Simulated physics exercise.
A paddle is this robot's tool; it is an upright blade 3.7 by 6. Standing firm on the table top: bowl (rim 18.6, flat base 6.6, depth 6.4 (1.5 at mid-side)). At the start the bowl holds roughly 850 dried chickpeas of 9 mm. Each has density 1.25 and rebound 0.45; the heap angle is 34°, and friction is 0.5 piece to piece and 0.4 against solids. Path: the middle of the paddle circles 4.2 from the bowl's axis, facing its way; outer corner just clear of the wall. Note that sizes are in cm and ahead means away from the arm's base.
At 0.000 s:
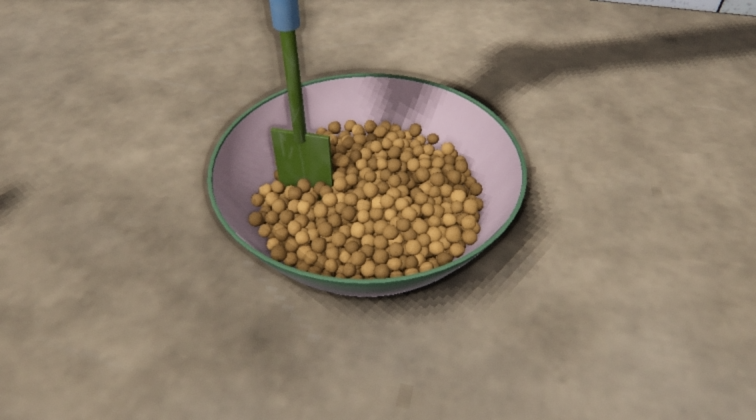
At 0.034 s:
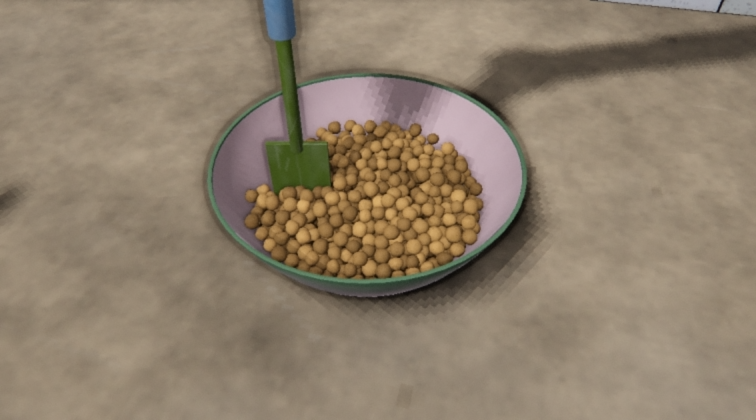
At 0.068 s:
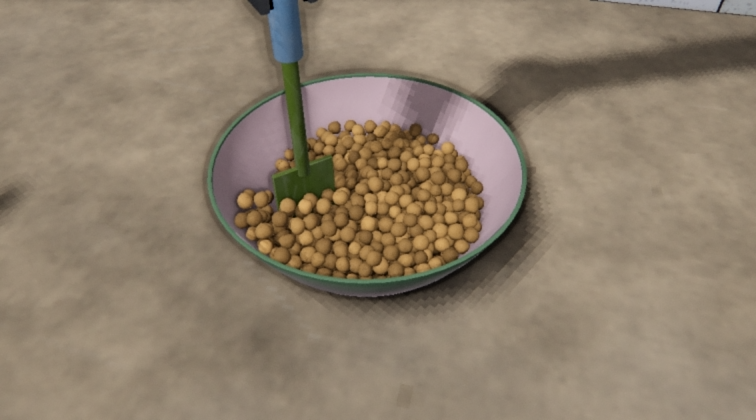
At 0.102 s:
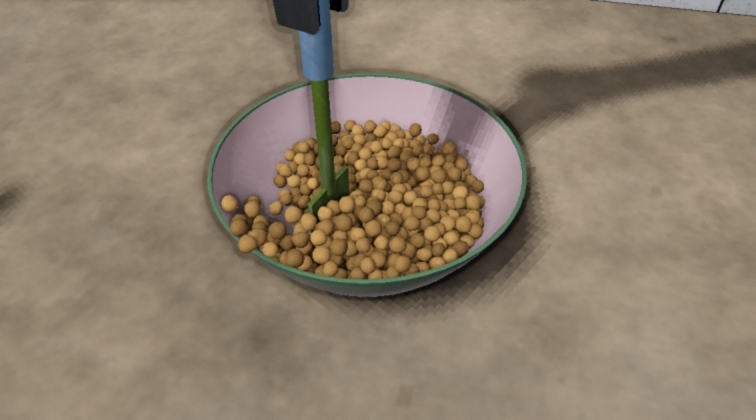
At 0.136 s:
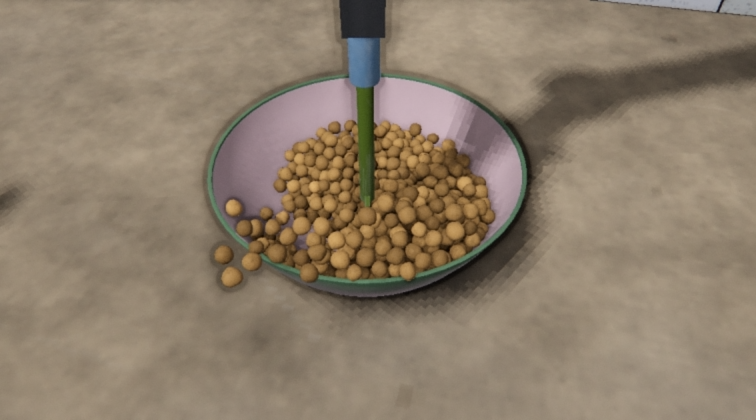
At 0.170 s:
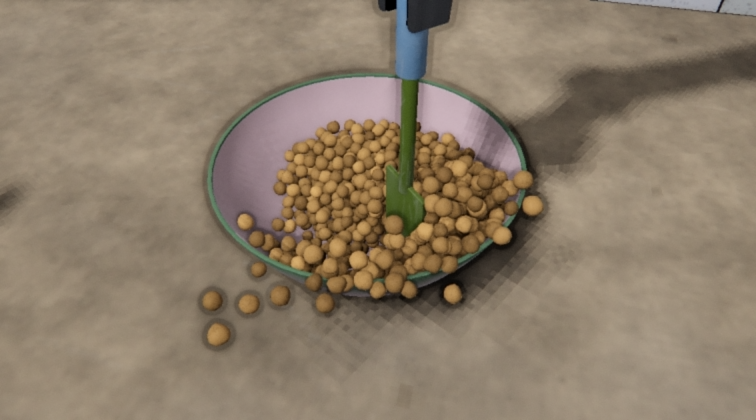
The clip shows a green paddle on a blue handle sweeping through a pink, green-rimmed bowl of chickpeas, moving from the left side along the front toward the right, pushing chickpeas over the rim onto the surface around it.
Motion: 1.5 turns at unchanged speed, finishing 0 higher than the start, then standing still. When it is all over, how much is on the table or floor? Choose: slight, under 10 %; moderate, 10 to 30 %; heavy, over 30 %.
It is heavy.
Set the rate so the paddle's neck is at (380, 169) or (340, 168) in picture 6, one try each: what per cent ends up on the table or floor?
Around 25 and 15 percent, in that order.
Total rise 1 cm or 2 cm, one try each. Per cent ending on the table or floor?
30 and 25 %.
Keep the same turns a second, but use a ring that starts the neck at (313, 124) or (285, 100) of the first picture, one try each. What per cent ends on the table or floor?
I'd guess some 20 and 40 percent.
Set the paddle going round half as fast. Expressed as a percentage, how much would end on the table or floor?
Then about 10 per cent.
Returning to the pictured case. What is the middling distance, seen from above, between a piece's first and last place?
About 10 centimetres.
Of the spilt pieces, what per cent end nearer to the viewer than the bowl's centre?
40 %.
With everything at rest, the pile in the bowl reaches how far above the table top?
I'd guess close to 7.0 centimetres.
After 0.34 s, 290° round, highest piece 10 above the table; 687 in the bowl, 79 on the table or floor, 84 in flight or on the tool.
After 0.51 s, 85° round, highest piece 9 above the table; 579 in the bowl, 226 on the table or floor, 45 in flight or on the tool.
After 0.80 s, 180° round, highest piece 7 above the table; 521 in the bowl, 329 on the table or floor.
After 1.50 s, 180° round, highest piece 7 above the table; 521 in the bowl, 329 on the table or floor.
At rest, 521 in the bowl, 329 on the table or floor. That is 39 % on the table or floor.
